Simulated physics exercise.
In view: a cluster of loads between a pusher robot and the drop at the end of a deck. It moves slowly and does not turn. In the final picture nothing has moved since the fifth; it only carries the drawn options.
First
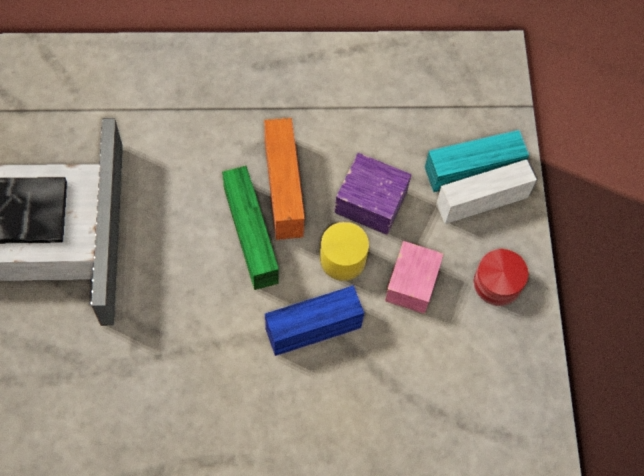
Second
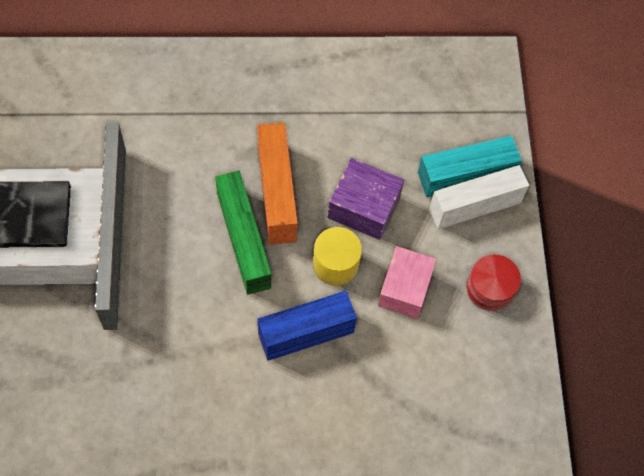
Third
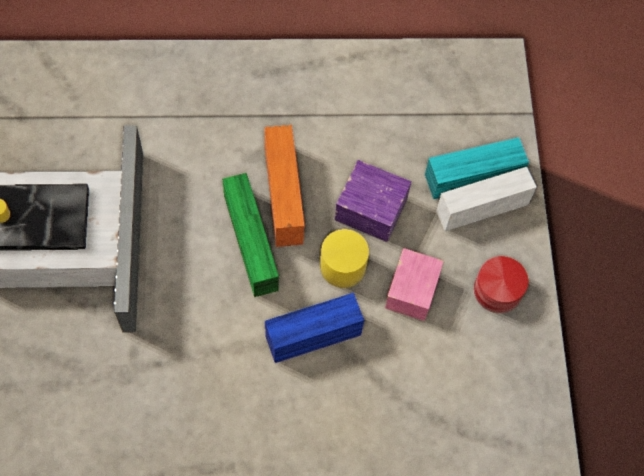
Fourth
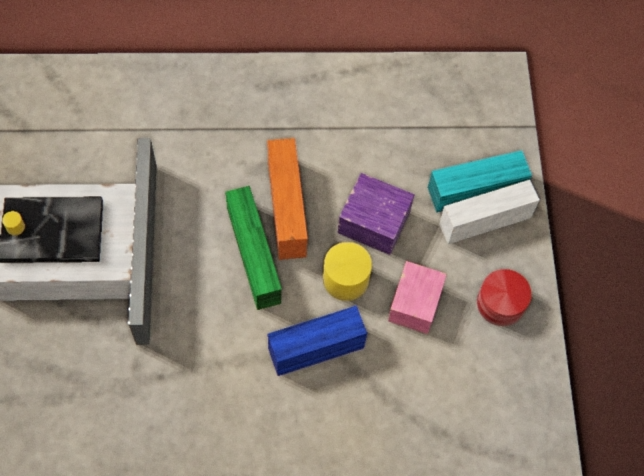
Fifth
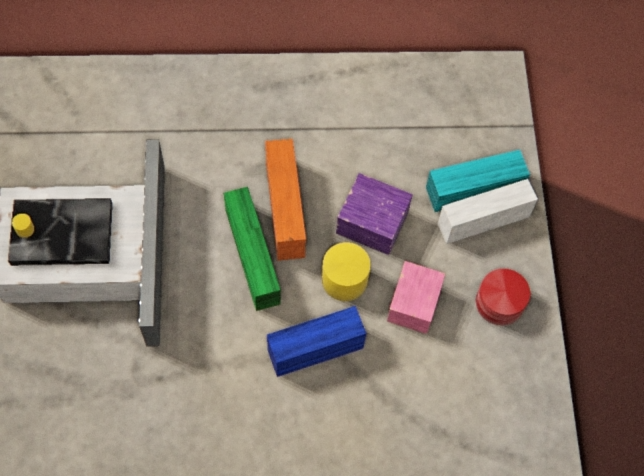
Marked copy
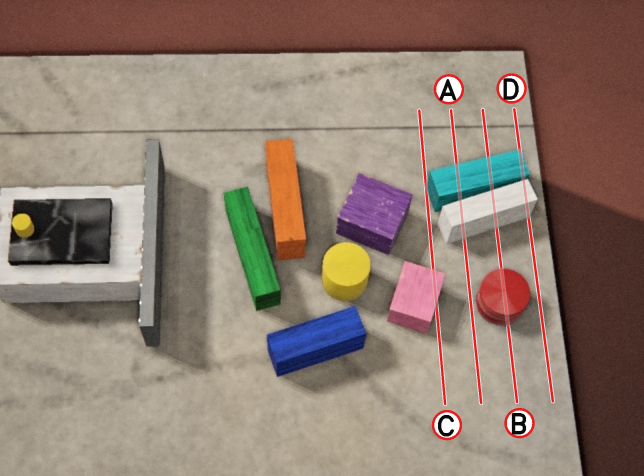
At the start, a white pusher robot with a grey front plate sits left of a cluster of colourful blocks near the deck's right edge. It creeps right, bringing a small yellow knob on its black top into view, and narrows the gap while the blocks stay in place, untouched.
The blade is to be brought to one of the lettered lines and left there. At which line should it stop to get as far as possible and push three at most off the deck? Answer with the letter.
Line A.
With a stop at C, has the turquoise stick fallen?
Yes.
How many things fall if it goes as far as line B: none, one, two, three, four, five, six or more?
By then, four.
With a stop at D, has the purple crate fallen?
Yes.
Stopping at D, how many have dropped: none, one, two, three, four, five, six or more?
By then, six or more.
On the marked copy, A at (465, 247); B at (499, 247); C at (431, 248); D at (532, 246).
With A. Early on, robot (186, 228); orange bar (311, 200); green stick (286, 250).
Further on, robot (302, 226); turquoise stick (536, 177); white bar (540, 209).
At the end, robot (389, 224); white bar over the edge; turquoise stick over the edge; two fallen.
As for the rest, B drops four; C is within the limit but short; D drops six.
